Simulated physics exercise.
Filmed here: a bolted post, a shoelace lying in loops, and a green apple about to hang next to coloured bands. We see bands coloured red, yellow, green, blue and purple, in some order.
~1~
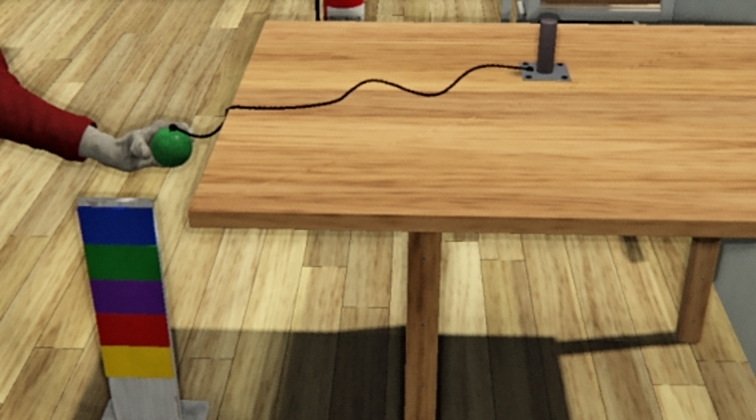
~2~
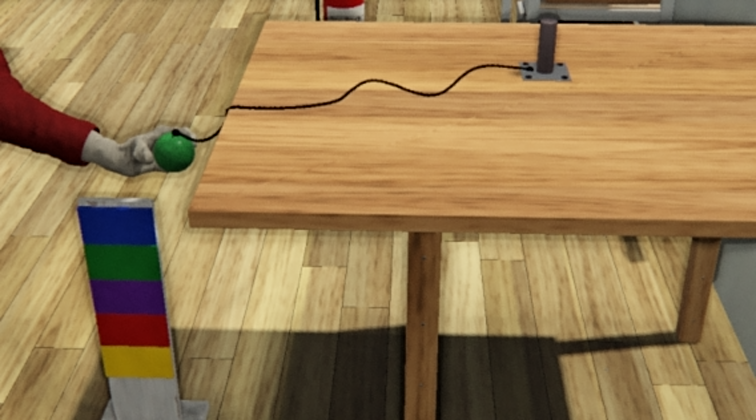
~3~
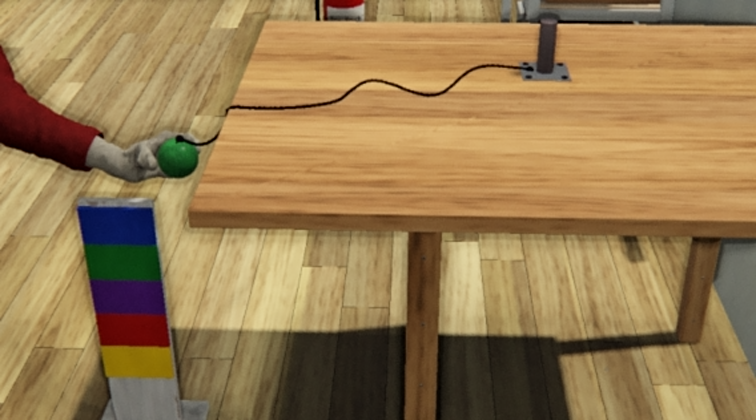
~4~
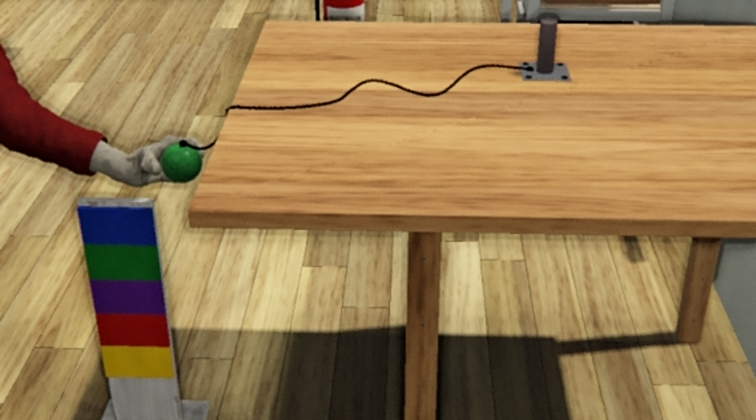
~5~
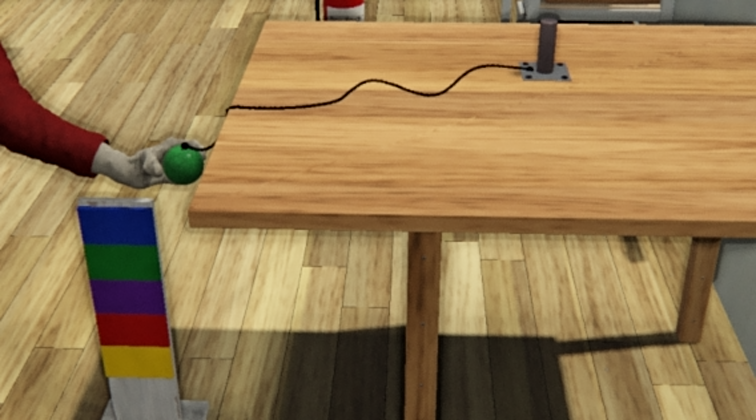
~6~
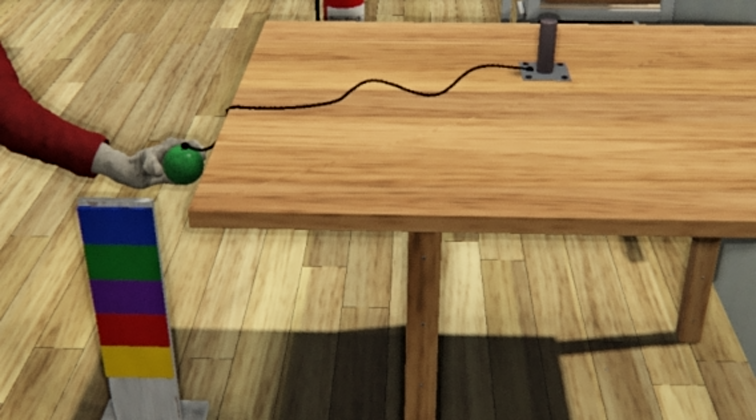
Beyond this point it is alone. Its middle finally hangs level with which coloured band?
With the green band.
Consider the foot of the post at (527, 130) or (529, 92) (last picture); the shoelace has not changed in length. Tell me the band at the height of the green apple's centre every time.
Result 1: Purple. Result 2: Purple.
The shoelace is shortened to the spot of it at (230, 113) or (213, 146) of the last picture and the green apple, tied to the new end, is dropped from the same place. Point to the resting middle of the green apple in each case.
For the first cut it's about (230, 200), and for the second about (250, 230).
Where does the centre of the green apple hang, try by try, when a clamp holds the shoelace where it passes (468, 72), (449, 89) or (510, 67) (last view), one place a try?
Taking the tries in turn: (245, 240), (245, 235) and (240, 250).
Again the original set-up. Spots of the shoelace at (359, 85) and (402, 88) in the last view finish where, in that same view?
Result - first point (302, 90), second point (357, 85).
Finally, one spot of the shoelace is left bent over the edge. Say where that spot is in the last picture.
It's the piece you see at (314, 106).
Soon after, apple near (260, 241); level with green.
Then, apple near (238, 252); level with green.
At rest, apple near (240, 256); level with green. Its centre hangs level with the green band.
